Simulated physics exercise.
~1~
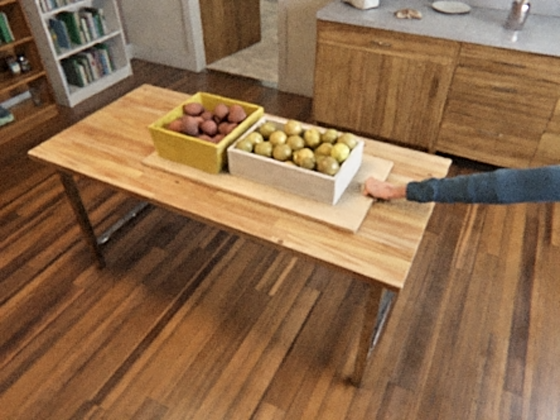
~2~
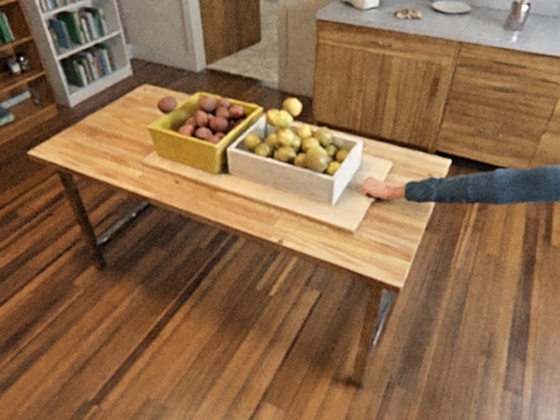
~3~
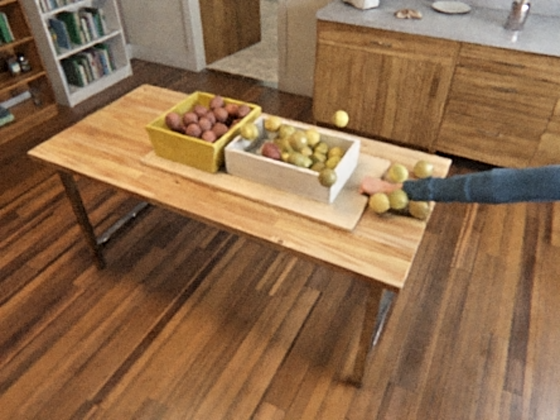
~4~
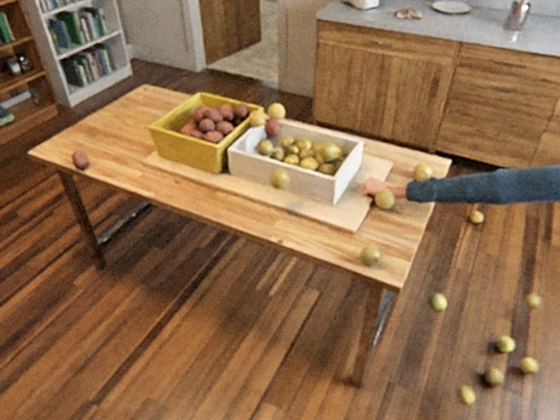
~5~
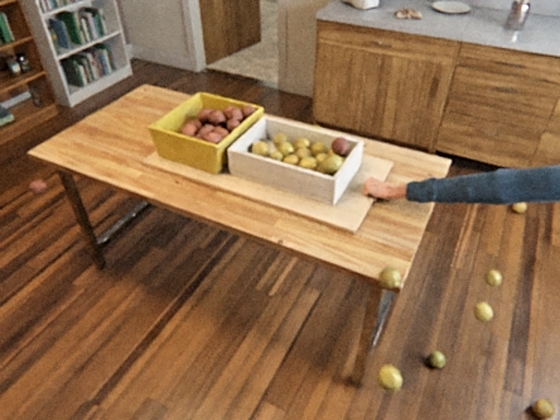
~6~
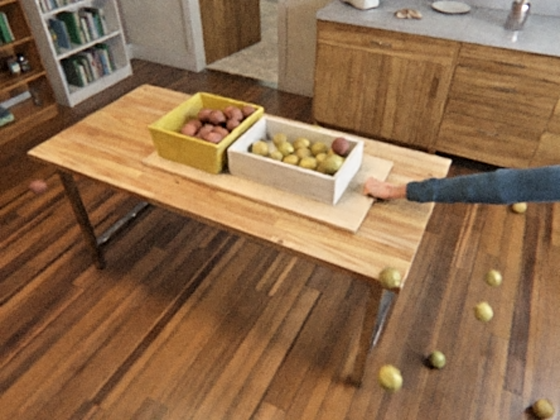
Room with wooden floor, a hand at a board shaking yellow and white boxes, many yellow apples and fewer red potatoes spilling out.
